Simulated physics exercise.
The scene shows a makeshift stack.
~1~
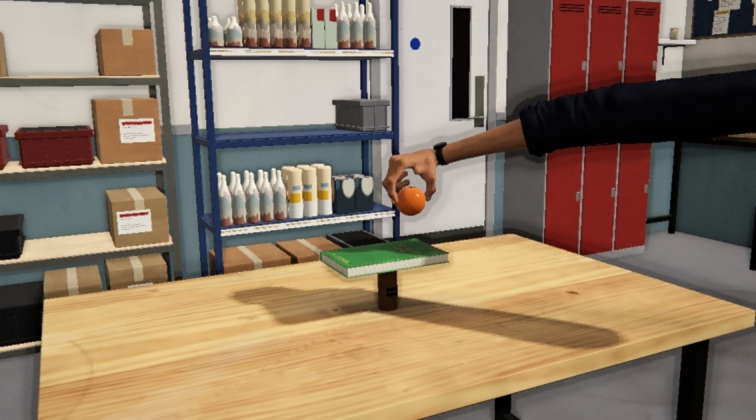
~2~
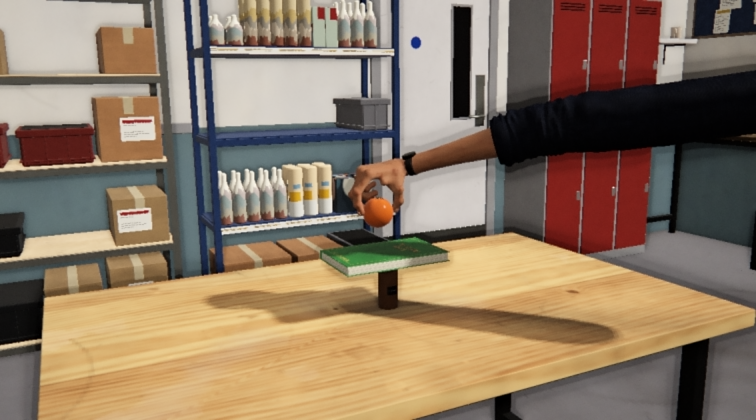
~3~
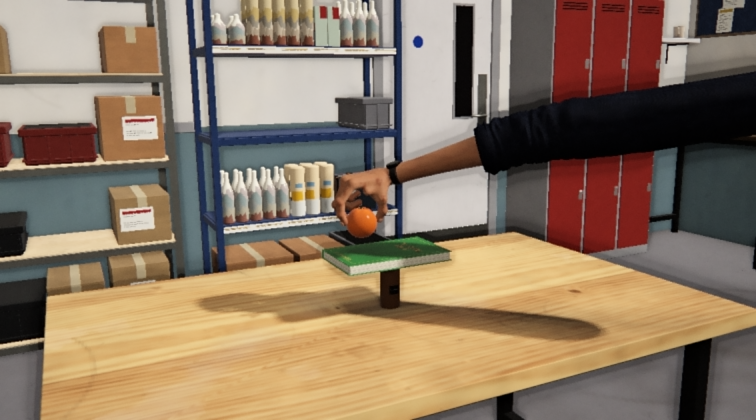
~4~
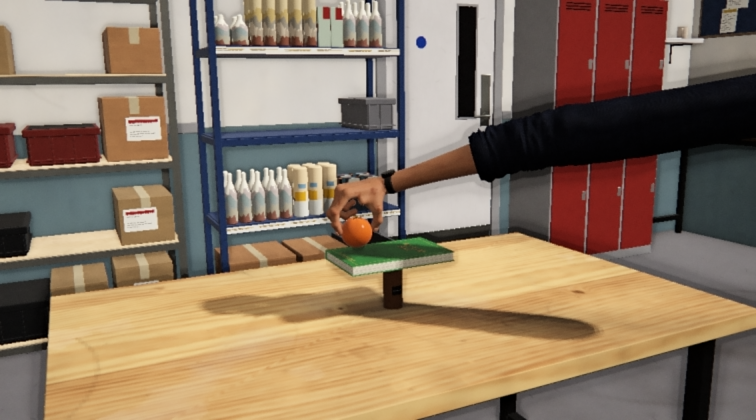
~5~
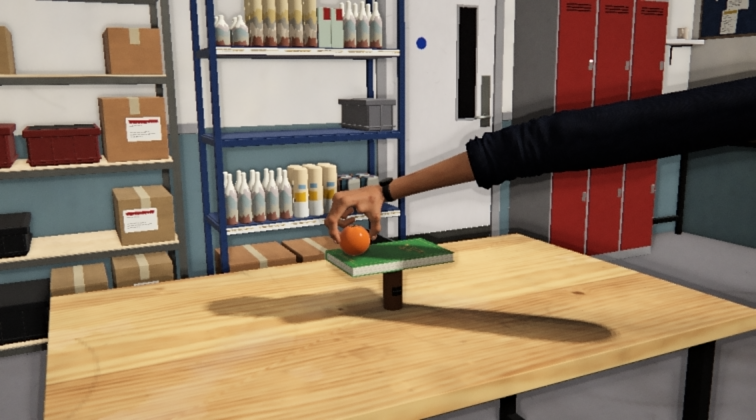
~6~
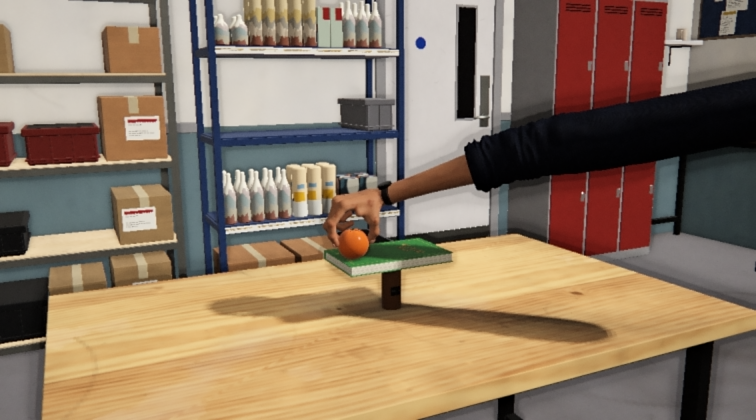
In a storeroom with shelves of bottles and boxes and red lockers at the back, a nearly still camera looks slightly down on a pale wooden table. A green book lies across a small dark brown upright object, beneath an orange, round item held by a dark-sleeved arm from the right. The hand moves left and lowers the item onto the book's left part, keeping hold of it.
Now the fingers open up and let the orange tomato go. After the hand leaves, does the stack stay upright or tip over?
It tips over.
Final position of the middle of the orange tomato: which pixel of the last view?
Around (316, 312).
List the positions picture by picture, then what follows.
Still above its spot; orange tomato (411, 201); brown shaker (388, 285), in the first frame.
Still above its spot; orange tomato (378, 212); brown shaker (388, 283), in the second frame.
Still above its spot; orange tomato (361, 222); brown shaker (390, 283), in the third frame.
Still above its spot; orange tomato (356, 232); brown shaker (393, 283), in the fourth frame.
Still above its spot; orange tomato (354, 240); brown shaker (393, 284), in the fifth frame.
Set down, still held; orange tomato (353, 244); brown shaker (391, 284), in the sixth frame.
Then, 0.50 s past the last view, orange tomato now fallen; green book rocked 38° from its first pose.
Then, 0.60 s past the last view, green book rocked 52° from its first pose.
Then, 0.80 s past the last view, green book now fallen; brown shaker rocked 75° from its first pose.
Then, 0.90 s past the last view, brown shaker now fallen.
Finally, fallen, brown shaker, green book and orange tomato. Final places as the last picture's camera would see them, orange tomato near (316, 312). The stack comes apart.
